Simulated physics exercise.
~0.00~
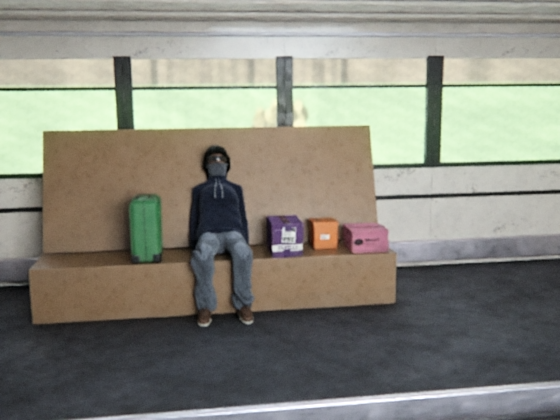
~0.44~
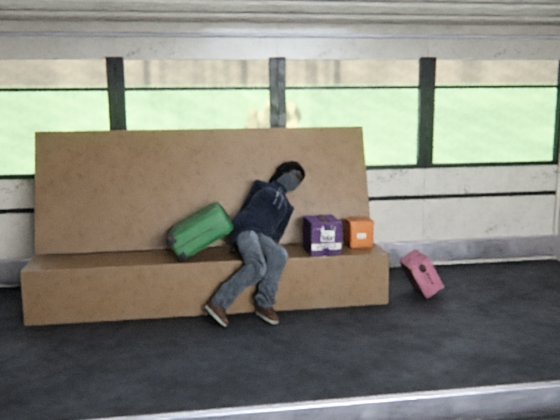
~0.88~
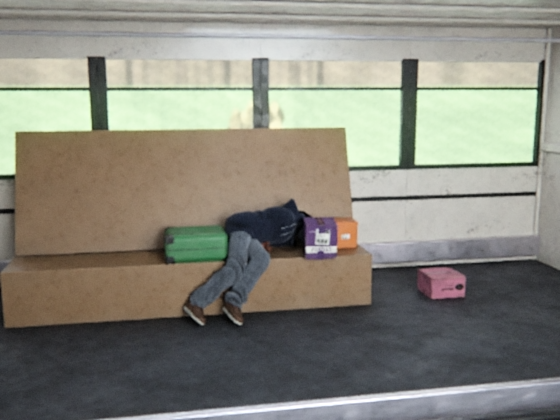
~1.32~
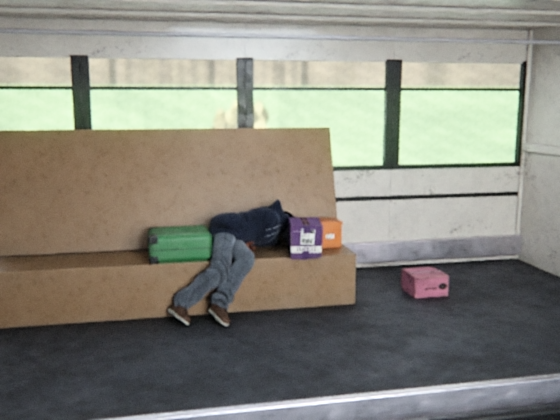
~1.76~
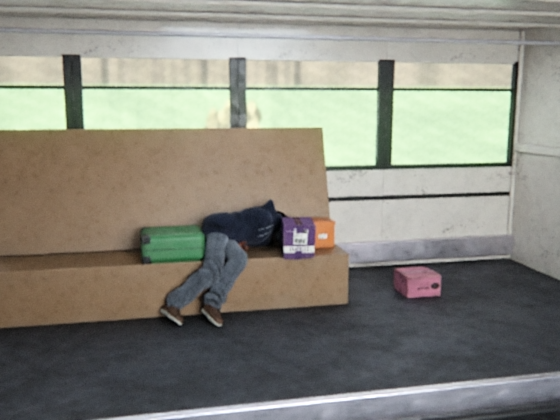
Sleeping person on a bench slumping right against purple and orange boxes, green case toppling, pink box falling to the floor.
